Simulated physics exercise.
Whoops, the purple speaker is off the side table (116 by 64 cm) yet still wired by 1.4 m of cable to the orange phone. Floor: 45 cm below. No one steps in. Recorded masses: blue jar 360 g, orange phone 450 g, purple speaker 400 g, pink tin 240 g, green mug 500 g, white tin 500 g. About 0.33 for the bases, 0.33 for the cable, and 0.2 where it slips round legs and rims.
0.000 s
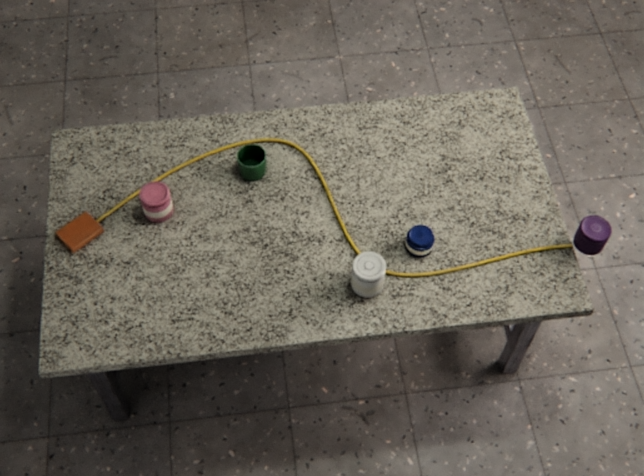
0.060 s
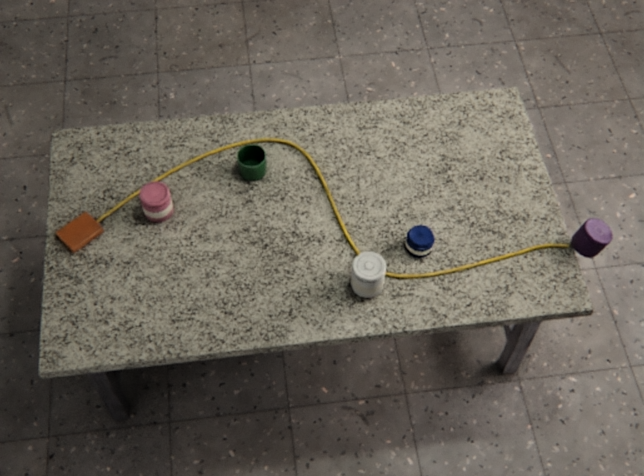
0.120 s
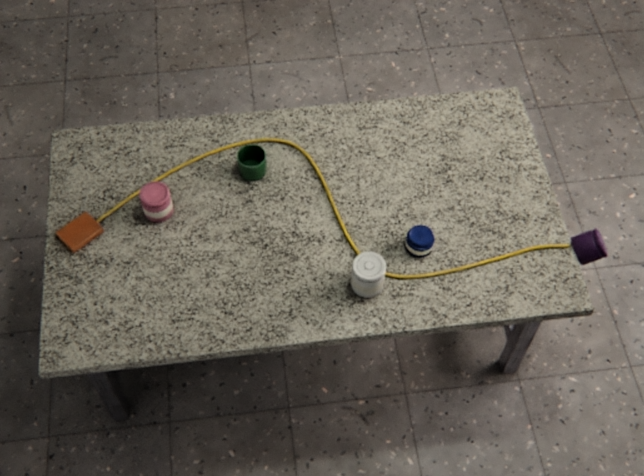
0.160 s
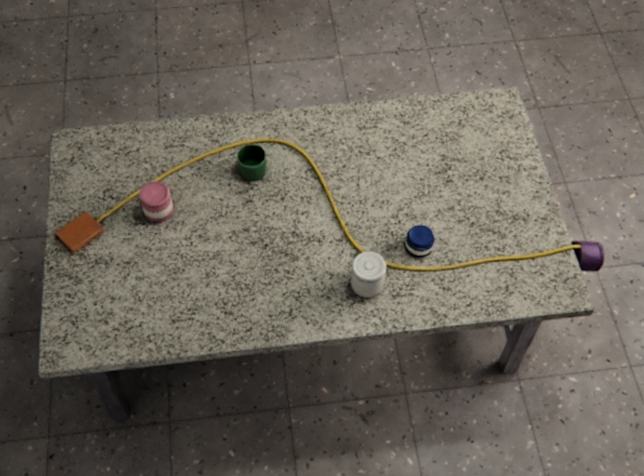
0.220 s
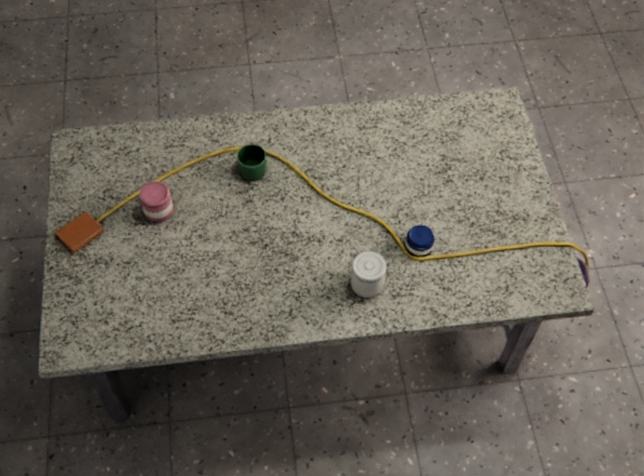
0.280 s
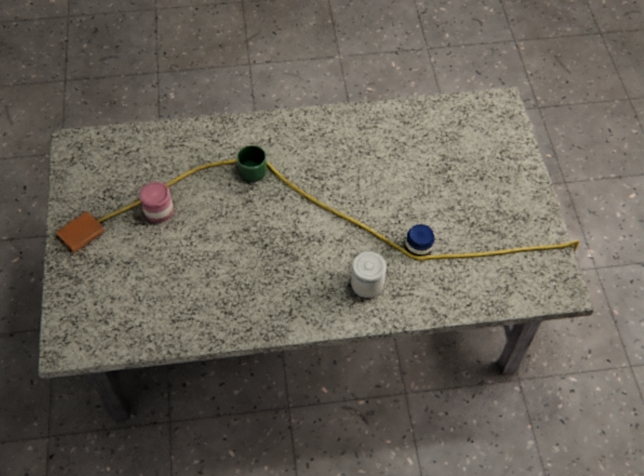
The purple speaker hung over the table's right edge, then slipped down out of sight, pulling the yellow cable tighter past the green mug and blue jar while the orange phone stayed put.
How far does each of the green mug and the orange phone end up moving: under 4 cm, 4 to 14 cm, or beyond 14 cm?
Result: Green mug: Fair move. Orange phone: Fair move.
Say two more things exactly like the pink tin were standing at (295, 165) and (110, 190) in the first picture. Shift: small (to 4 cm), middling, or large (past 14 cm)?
Result, in order: Medium / minor.
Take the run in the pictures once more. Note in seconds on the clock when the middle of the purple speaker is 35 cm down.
Roughly 0.75 s.
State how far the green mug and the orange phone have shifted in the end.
For the green mug it's 6 cm, while the orange phone comes to 10 cm.
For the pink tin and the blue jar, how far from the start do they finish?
Net shift - pink tin 0 cm, blue jar 6 cm.
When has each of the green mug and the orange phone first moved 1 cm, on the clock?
The green mug at 0.32 seconds and the orange phone at 0.32 seconds.
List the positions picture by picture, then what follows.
In the first picture, green mug (251, 155); orange phone (79, 230); cable runs through (516, 254) (397, 274) (329, 194) (252, 141).
In the second picture, purple speaker (596, 230); cable runs through (514, 254) (329, 194).
In the third picture, purple speaker (589, 247); cable runs through (513, 254) (329, 194).
In the fourth picture, purple speaker (585, 256); cable runs through (527, 257) (329, 195).
In the fifth picture, purple speaker (573, 276); cable runs through (563, 244) (345, 206).
In the sixth picture, green mug (251, 156); orange phone (80, 230); cable runs through (472, 255) (357, 223).
After 0.5 s, the cable's tail end at (113, 217); green mug 5 cm off its start, orange phone 4 cm off its start, purple speaker over the edge.
After 0.7 s, the cable's tail end at (124, 213); orange phone 6 cm off its start, green mug 6 cm off its start, purple speaker over the edge.
After 1.0 s, the cable's tail end at (130, 210); orange phone 7 cm off its start at (110, 216), green mug 6 cm off its start at (250, 177), blue jar 6 cm off its start at (430, 214).
After 1.2 s, the cable's tail end at (134, 208); orange phone 8 cm off its start, green mug 6 cm off its start, blue jar 6 cm off its start.
After 2.4 s, the cable's tail end at (136, 207); orange phone 9 cm off its start at (117, 212), green mug 6 cm off its start at (250, 178), blue jar 6 cm off its start at (430, 213), purple speaker over the edge.
